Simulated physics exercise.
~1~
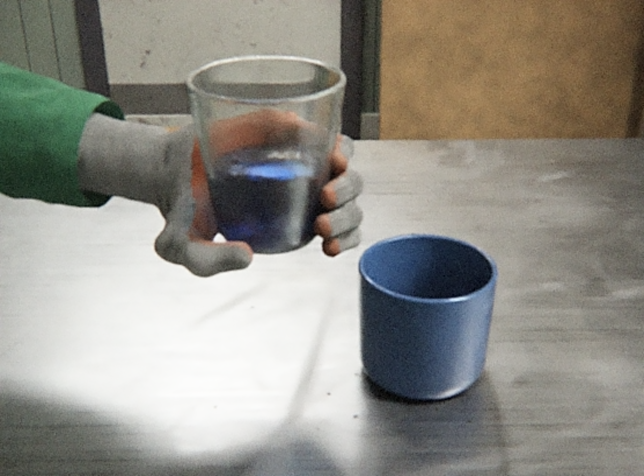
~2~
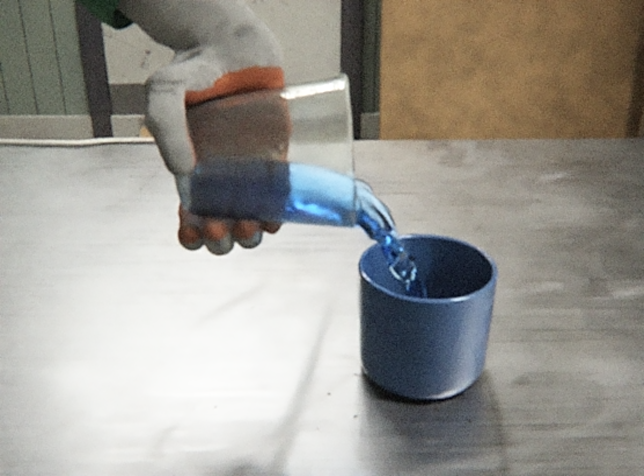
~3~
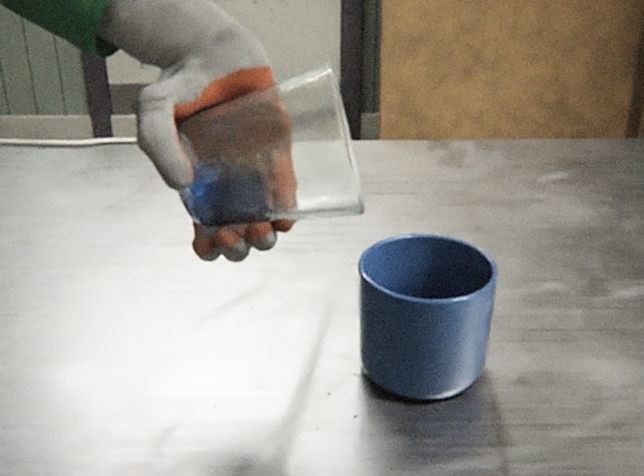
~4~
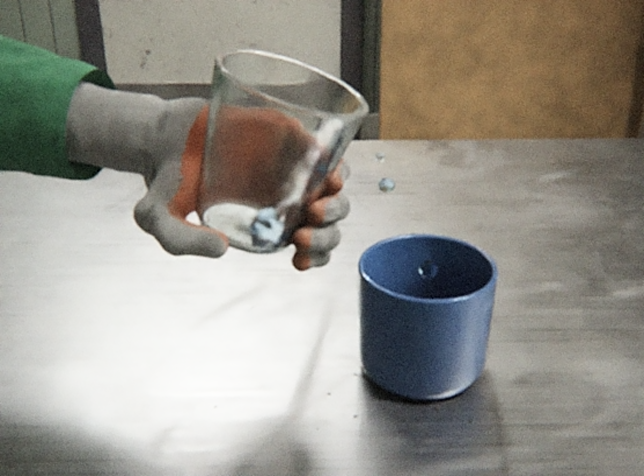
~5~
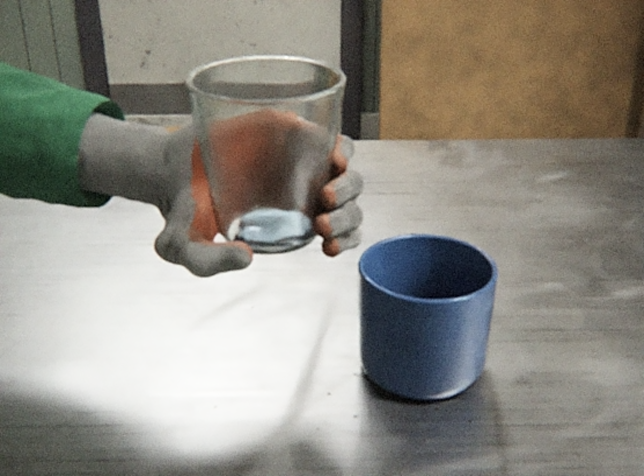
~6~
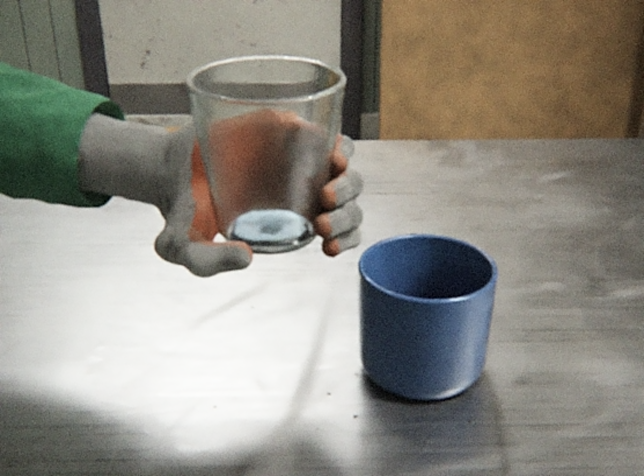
A gloved hand tilts a glass, pours blue liquid into a blue mug, and levels the emptied glass.
